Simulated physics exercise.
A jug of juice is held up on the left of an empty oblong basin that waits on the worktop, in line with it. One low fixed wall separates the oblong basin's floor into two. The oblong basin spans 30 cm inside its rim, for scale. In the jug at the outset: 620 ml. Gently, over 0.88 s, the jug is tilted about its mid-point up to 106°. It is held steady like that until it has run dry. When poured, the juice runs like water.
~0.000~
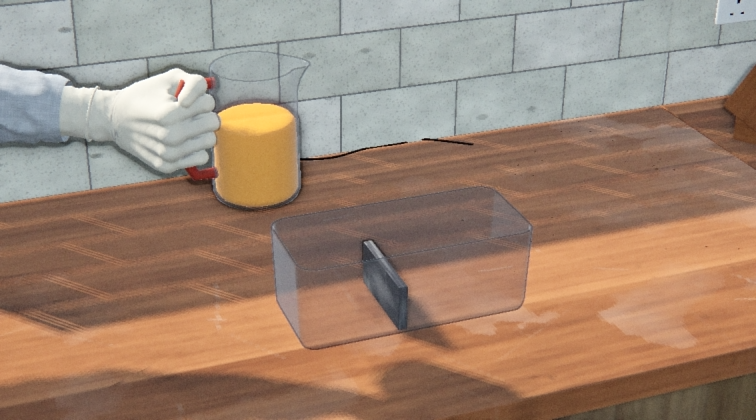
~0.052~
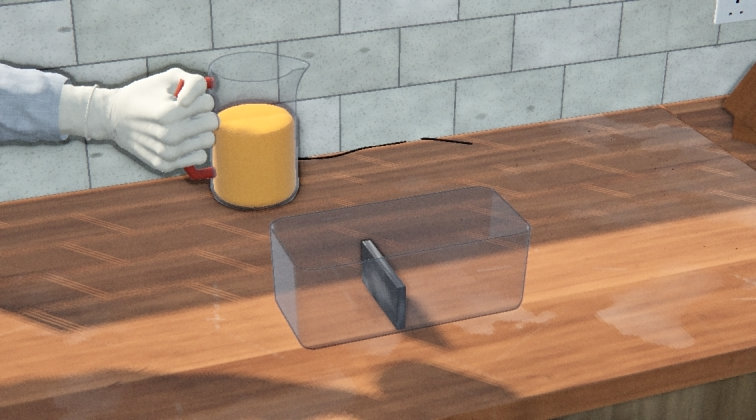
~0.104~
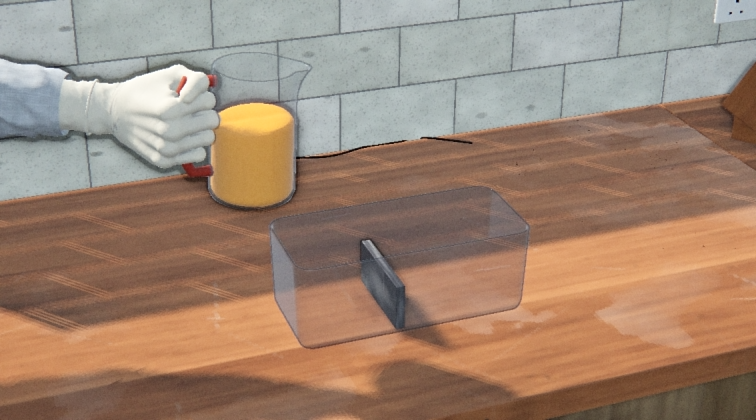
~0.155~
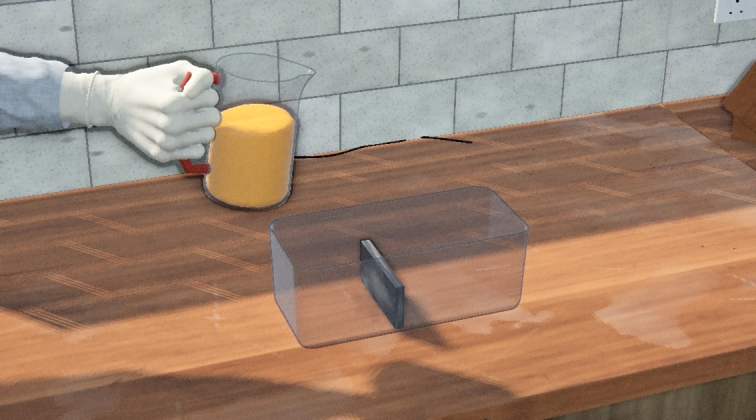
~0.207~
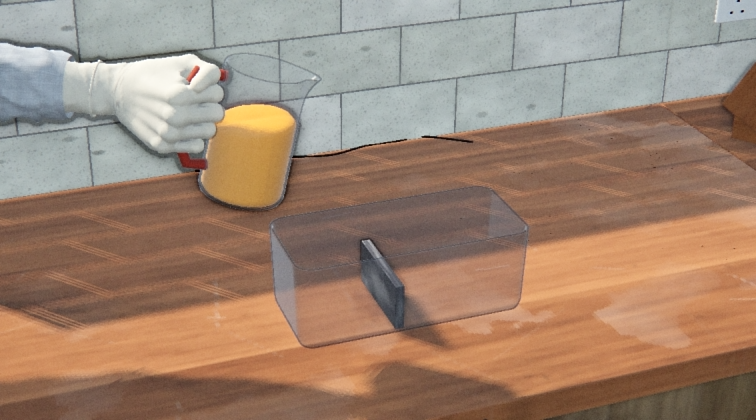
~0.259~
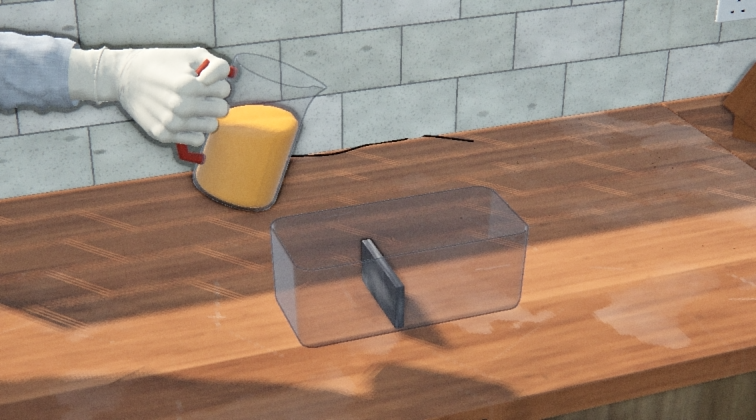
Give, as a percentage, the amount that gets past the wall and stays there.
Past the wall: About 16 %.
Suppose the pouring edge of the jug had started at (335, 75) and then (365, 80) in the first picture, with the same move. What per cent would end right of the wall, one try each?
The first try gives 70 percent and the second 95 percent.
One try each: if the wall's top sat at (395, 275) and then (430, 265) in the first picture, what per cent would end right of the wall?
In order, 10 and 5 per cent.
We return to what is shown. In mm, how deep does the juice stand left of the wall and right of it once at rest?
Final reading - left some 34 mm, right some 4 mm.
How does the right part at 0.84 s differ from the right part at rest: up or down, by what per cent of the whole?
A gain, roughly 14 percent.
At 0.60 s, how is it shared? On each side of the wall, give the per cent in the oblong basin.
0 on the left, 0 on the right, roughly.
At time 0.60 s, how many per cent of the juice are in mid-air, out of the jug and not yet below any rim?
Some 5 per cent.
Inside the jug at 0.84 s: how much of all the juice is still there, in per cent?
Close to 42 percent of the whole amount.
Then, 0.60 s in, the tilt is 81° and 95 per cent is still to pour, 0 is left of the wall and 0 right of it.
Then, 0.84 s in, the tilt is 106° and 43 per cent is still to pour, 28 is left of the wall and 3 right of it.
Then, 1.10 s in, the tilt is 106° and 8 per cent is still to pour, 67 is left of the wall and 16 right of it.
Then, 1.38 s in, the tilt is 106° and 1 per cent is still to pour, 81 is left of the wall and 16 right of it.
Finally, 82 per cent lies left of the wall, 16 right of it and 2 outside.
